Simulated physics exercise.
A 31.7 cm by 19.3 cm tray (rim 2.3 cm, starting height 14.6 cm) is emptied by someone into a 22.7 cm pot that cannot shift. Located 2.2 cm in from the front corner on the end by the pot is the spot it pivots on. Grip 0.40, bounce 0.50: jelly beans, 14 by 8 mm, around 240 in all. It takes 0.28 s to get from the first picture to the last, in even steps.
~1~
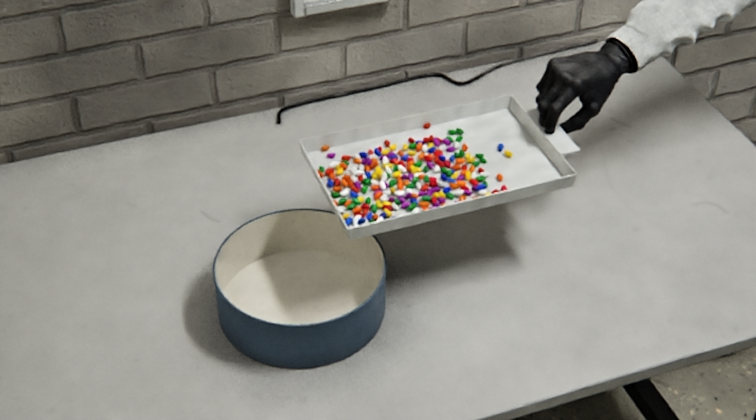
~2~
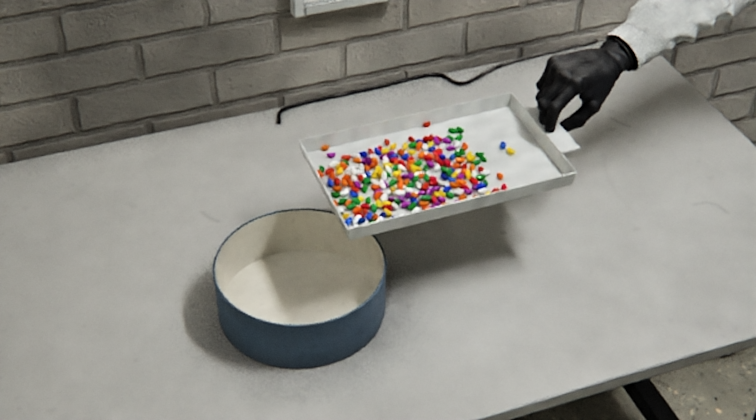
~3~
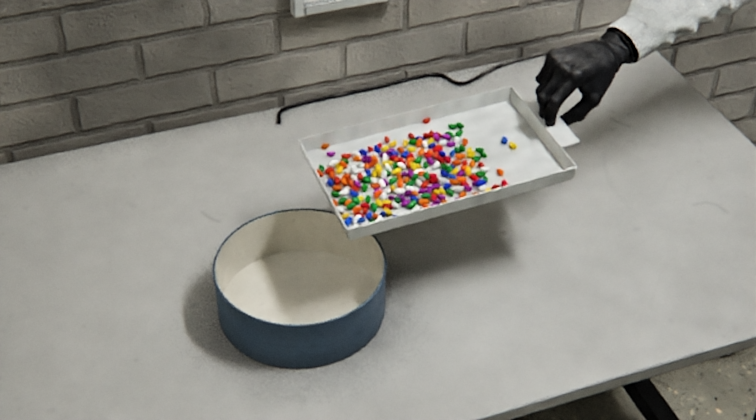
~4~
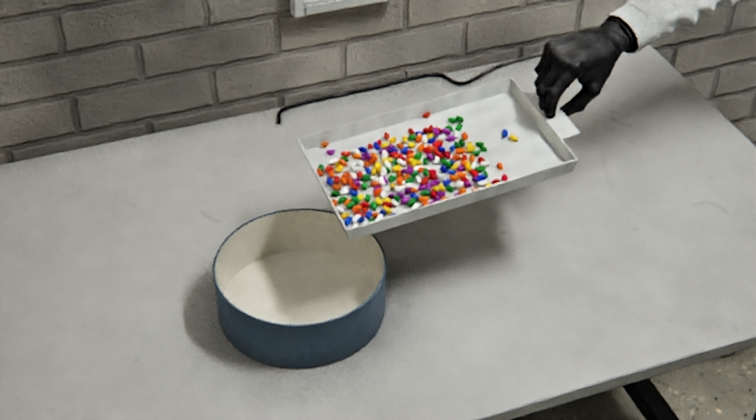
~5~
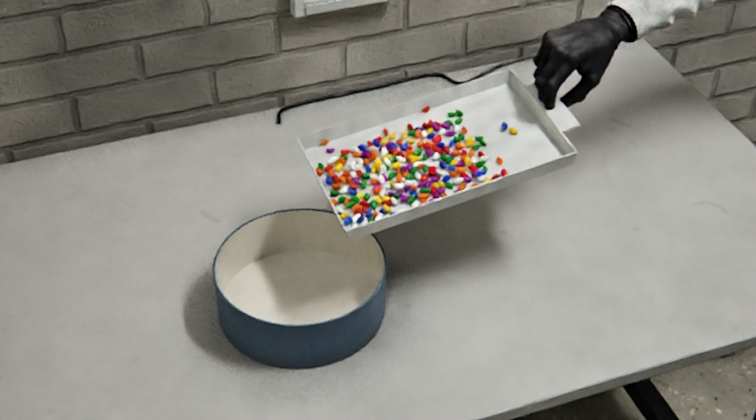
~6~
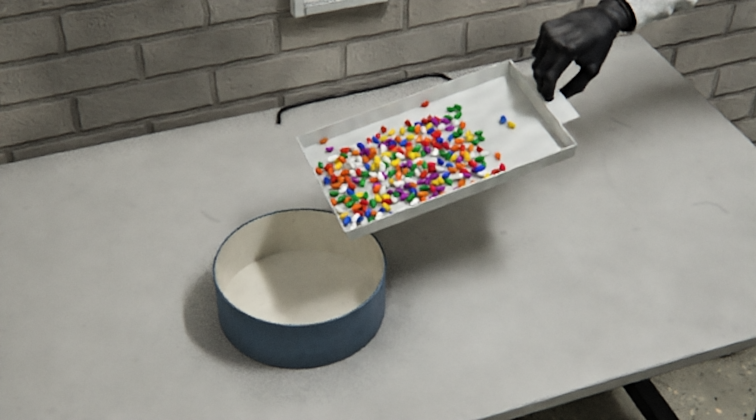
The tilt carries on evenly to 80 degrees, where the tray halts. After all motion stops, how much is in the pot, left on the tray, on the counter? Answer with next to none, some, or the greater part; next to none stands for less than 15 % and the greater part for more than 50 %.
Pot: The greater part; tray: Some; counter: Next to none.
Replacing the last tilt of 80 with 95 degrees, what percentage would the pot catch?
It would be near 100 per cent.
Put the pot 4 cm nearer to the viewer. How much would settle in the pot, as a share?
I'd say some 70 per cent would end up there.
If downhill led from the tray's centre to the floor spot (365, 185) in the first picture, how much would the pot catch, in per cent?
Roughly 55 % of the pieces.
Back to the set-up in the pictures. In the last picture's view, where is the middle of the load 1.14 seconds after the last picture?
Roughly (332, 184).
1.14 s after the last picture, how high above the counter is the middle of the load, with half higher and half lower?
Roughly 20 cm.
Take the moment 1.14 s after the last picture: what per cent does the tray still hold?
Roughly 100 per cent.
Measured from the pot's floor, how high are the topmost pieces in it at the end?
It reaches roughly 1.5 cm.
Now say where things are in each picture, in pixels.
The first frame shows tray tilt 0 degrees, front corners at (350, 227) and (573, 173); middle of the pieces at (411, 176); pot at (300, 264).
The second frame shows tray tilt 1 degrees, front corners at (349, 227) and (573, 171); middle of the pieces at (411, 175).
The third frame shows tray tilt 2 degrees, front corners at (349, 227) and (574, 166); middle of the pieces at (411, 173).
The fourth frame shows tray tilt 5 degrees, front corners at (348, 228) and (574, 158), lowest corner left front; middle of the pieces at (410, 170).
The fifth frame shows tray tilt 8 degrees, front corners at (348, 228) and (573, 151), lowest corner left front; middle of the pieces at (410, 167).
The sixth frame shows tray tilt 10 degrees, front corners at (347, 229) and (573, 144), lowest corner left front; middle of the pieces at (409, 163); pot at (300, 264).
Then, 0.68 s after the last picture, tilt 43 degrees; the tray holds 100 %, the pot 0 %.
Then, 1.14 s after the last picture, tilt 65 degrees; the tray holds 100 %, the pot 0 %.
Then, 1.68 s after the last picture, tilt 80 degrees; the tray holds 40 %, the pot 55 %.
In the end, pot 75 %, tray 25 %, counter 0 %.
